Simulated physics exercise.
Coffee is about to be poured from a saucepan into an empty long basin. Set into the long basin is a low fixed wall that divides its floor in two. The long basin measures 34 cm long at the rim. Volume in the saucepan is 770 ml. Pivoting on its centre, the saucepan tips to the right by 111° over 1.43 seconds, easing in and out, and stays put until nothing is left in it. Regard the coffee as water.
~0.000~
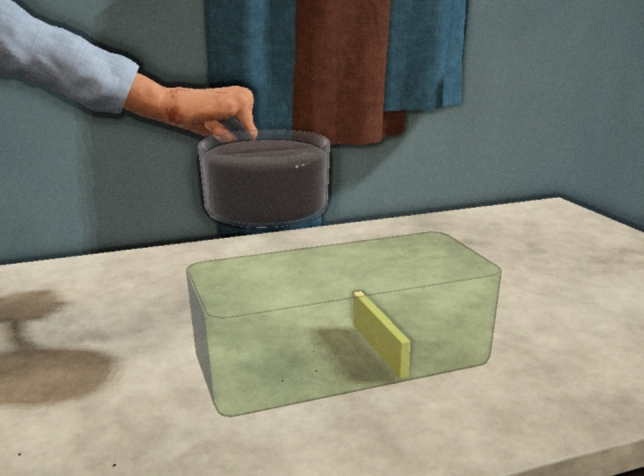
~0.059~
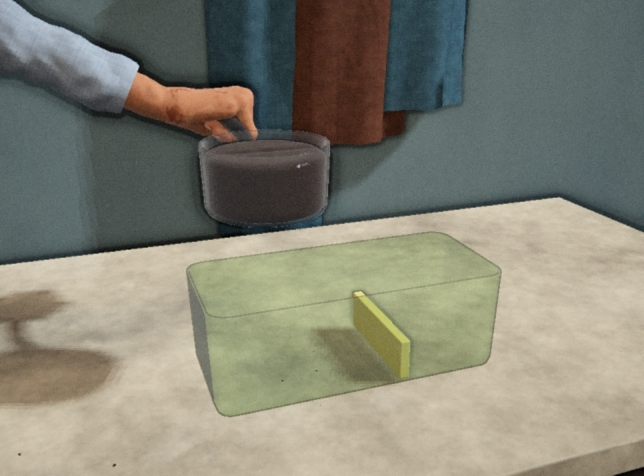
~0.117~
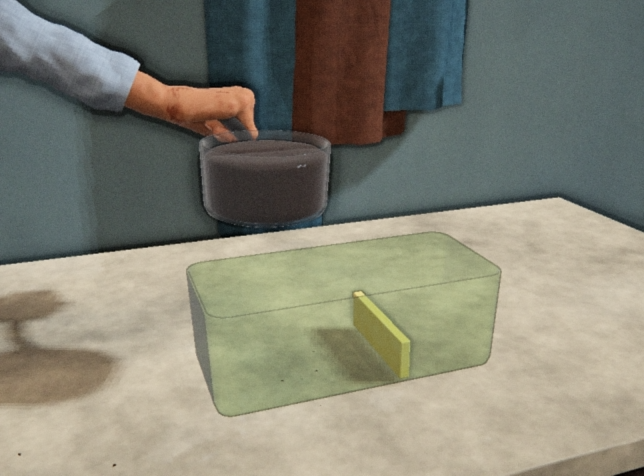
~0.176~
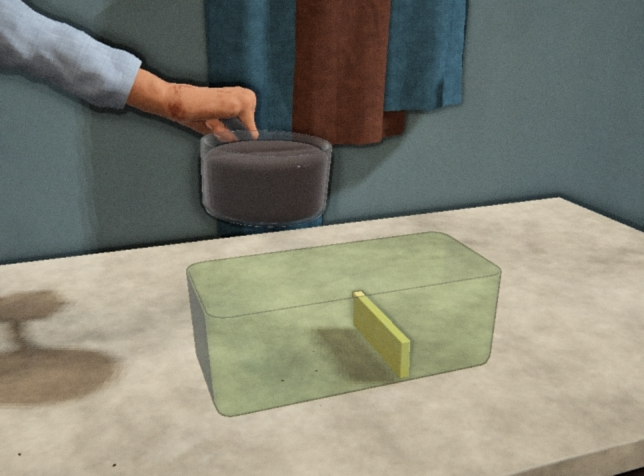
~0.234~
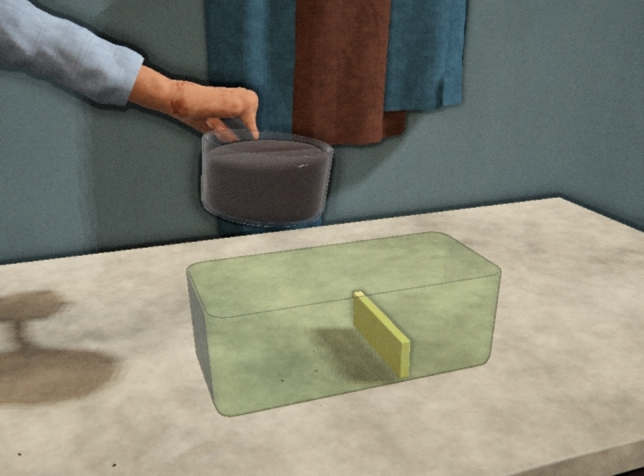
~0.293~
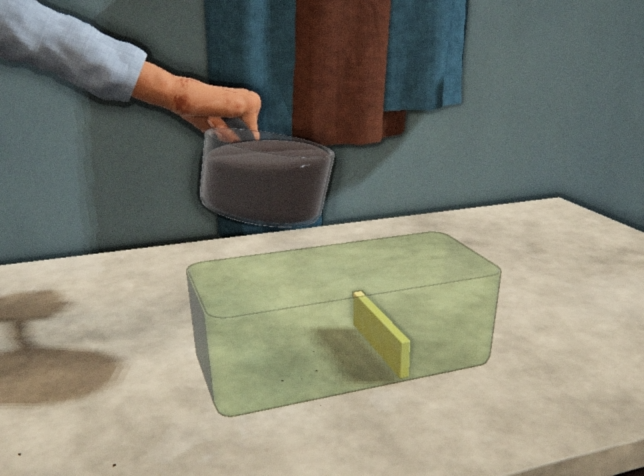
A hand in a pale blue sleeve, reaching in from the upper left, holds a clear-walled saucepan of dark coffee above the far edge of a mottled beige tabletop, seen from slightly above. In front sits an empty, see-through green long basin with a yellow upright wall inside, while blue and reddish-brown cloth hangs against the grey-blue wall behind. The saucepan stays level at first, then tilts slightly to the right, the hand shifting a little with it, while the camera stays still.
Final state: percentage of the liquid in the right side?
Approximately 48 %.
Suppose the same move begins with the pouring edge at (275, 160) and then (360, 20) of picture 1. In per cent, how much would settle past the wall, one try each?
It comes to 5 per cent, and then 85 per cent.
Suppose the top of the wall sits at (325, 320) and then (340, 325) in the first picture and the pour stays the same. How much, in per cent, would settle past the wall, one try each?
95 per cent first, 85 per cent second.
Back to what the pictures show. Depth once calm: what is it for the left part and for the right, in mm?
About 12 mm left, about 22 mm right.
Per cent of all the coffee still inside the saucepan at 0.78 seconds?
Close to 54 in a hundred.
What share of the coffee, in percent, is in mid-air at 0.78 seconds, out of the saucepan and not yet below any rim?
About 26 per cent.
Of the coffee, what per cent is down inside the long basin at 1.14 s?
Some 84 per cent.
By 0.78 s the tilt is 64° and 55 per cent is still to pour, 7 is left of the wall and 12 right of it.
By 1.14 s the tilt is 100° and 9 per cent is still to pour, 37 is left of the wall and 47 right of it.
By 1.52 s the tilt is 111° and 0 per cent is still to pour, 51 is left of the wall and 48 right of it.
By 1.93 s the tilt is 111° and 0 per cent is still to pour, 51 is left of the wall and 48 right of it.
At rest 51 per cent lies left of the wall, 48 right of it and 1 outside.
